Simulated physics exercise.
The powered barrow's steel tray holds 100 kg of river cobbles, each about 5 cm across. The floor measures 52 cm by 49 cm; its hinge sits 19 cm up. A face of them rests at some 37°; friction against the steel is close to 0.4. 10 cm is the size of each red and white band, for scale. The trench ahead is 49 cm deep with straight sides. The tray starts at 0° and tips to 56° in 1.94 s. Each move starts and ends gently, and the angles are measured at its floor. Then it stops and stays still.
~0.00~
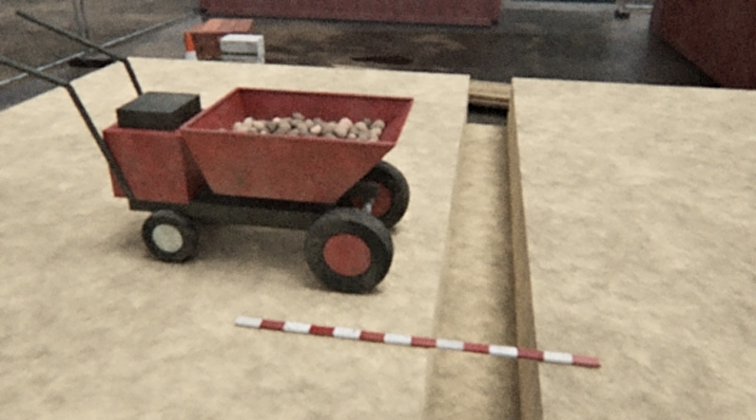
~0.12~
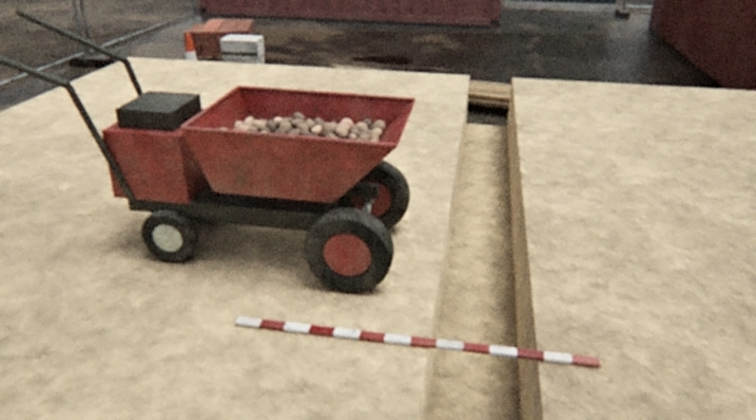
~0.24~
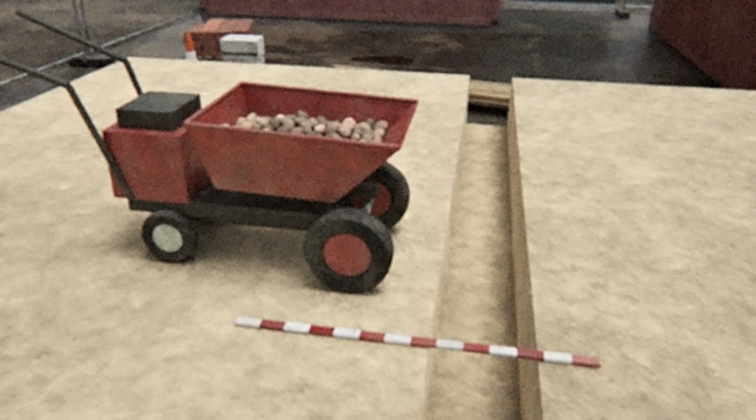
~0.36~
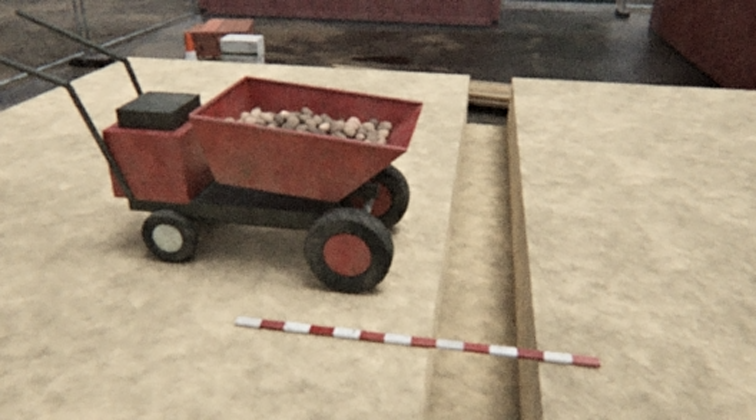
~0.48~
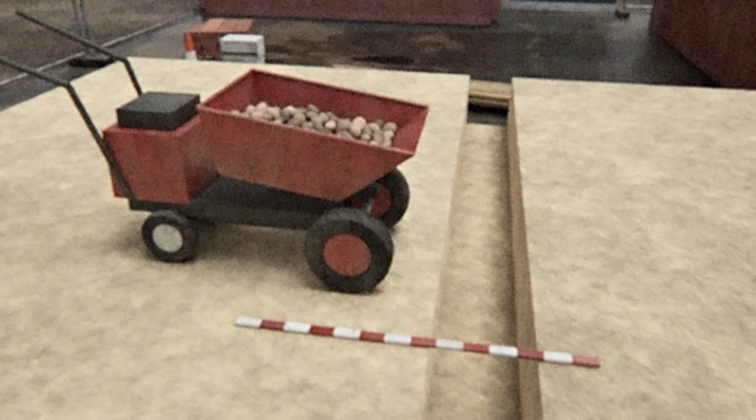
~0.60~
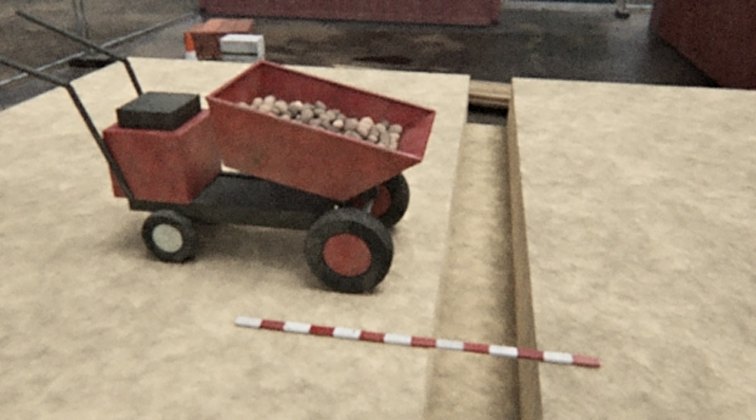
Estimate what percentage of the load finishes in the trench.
Roughly 64 percent.
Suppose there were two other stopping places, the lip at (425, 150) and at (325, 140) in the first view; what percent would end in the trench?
From the first place around 45 per cent, from the other around 50.
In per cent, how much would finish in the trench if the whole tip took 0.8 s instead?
That would give about 50 percent.
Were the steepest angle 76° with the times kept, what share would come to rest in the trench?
It would be near 85 per cent.
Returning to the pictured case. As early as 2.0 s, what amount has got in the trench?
At that moment: Approx. 15 %.
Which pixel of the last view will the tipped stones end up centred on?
(489, 343).
After 1.5 s the floor is at 47°; 100 % in the tray; the foremost stones are at (446, 182).
After 2.0 s the floor is at 56°; 86 % in the tray, 13 % in the trench, 1 % past the trench; the foremost stones are at (530, 277).
After 2.4 s the floor is at 56°; 63 % in the tray, 32 % in the trench, 5 % past the trench; the foremost stones are at (585, 273).
After 4.3 s the floor is at 56°; 31 % in the tray, 64 % in the trench, 5 % past the trench; the foremost stones are at (609, 283).
